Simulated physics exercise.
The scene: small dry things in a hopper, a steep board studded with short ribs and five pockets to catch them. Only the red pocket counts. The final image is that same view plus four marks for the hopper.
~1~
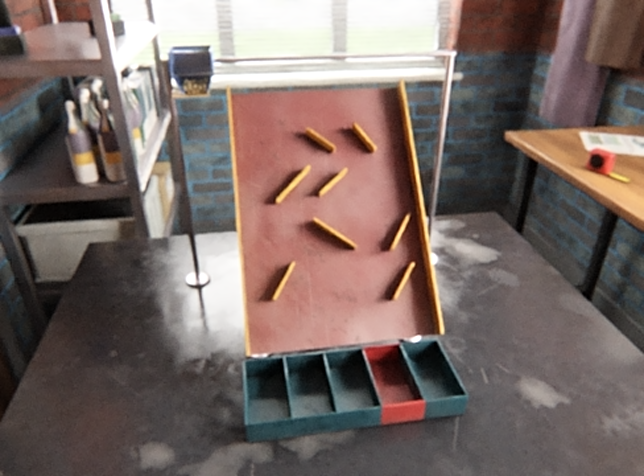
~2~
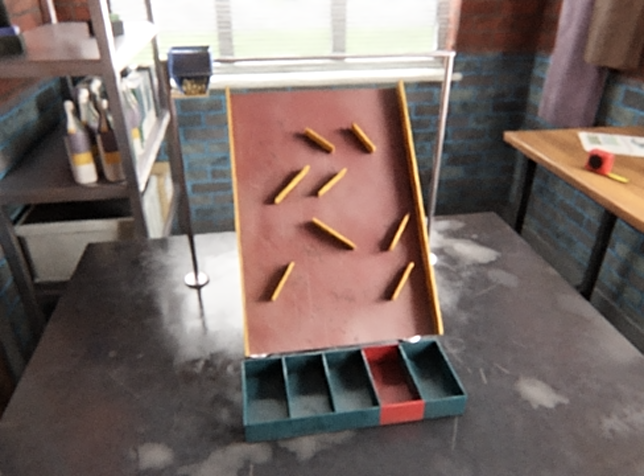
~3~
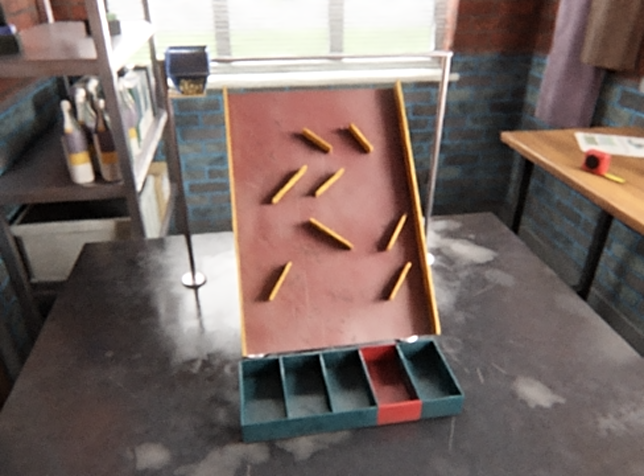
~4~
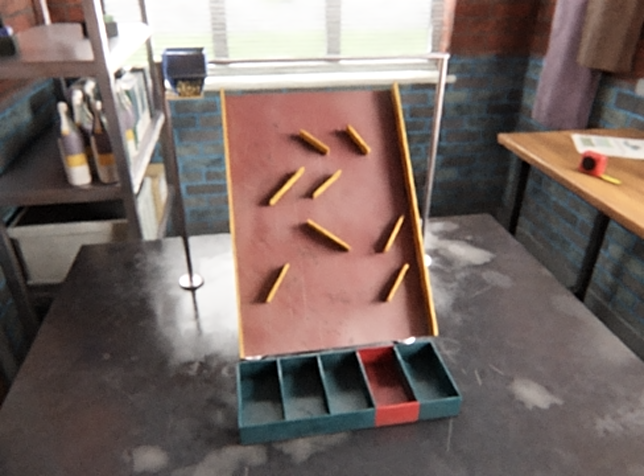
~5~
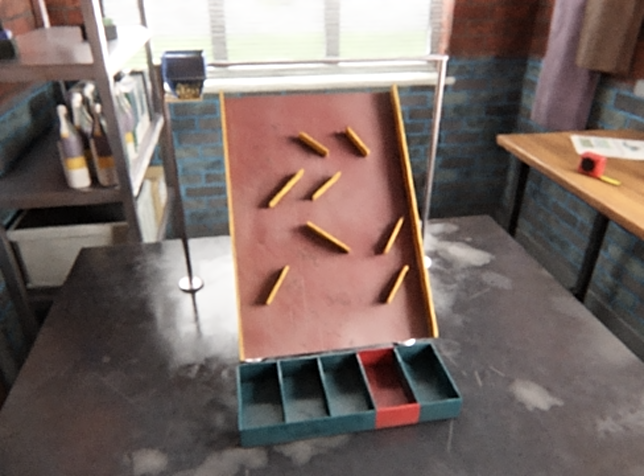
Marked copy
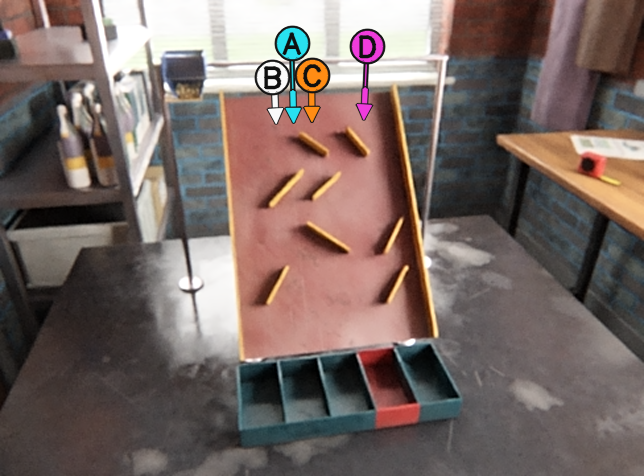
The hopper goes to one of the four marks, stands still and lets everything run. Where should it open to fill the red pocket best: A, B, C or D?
C works best here.
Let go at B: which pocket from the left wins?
It is the first one.
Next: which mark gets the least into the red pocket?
That is mark B.
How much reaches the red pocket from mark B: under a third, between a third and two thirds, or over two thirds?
It is under a third.
On the marked copy, mark A meets the board at (293, 117); mark B meets the board at (275, 118); mark C meets the board at (311, 116); mark D meets the board at (364, 114).
Choosing A, a small part in the red pocket, about two thirds in other pockets, a small part held on the board, a small part outside the box.
Choosing B, none in the red pocket, most in other pockets, about a quarter outside the box.
Choosing C, about half in the red pocket, about a third in other pockets, a small part outside the box.
Choosing D, a small part in the red pocket, about two thirds in other pockets, about a quarter outside the box.
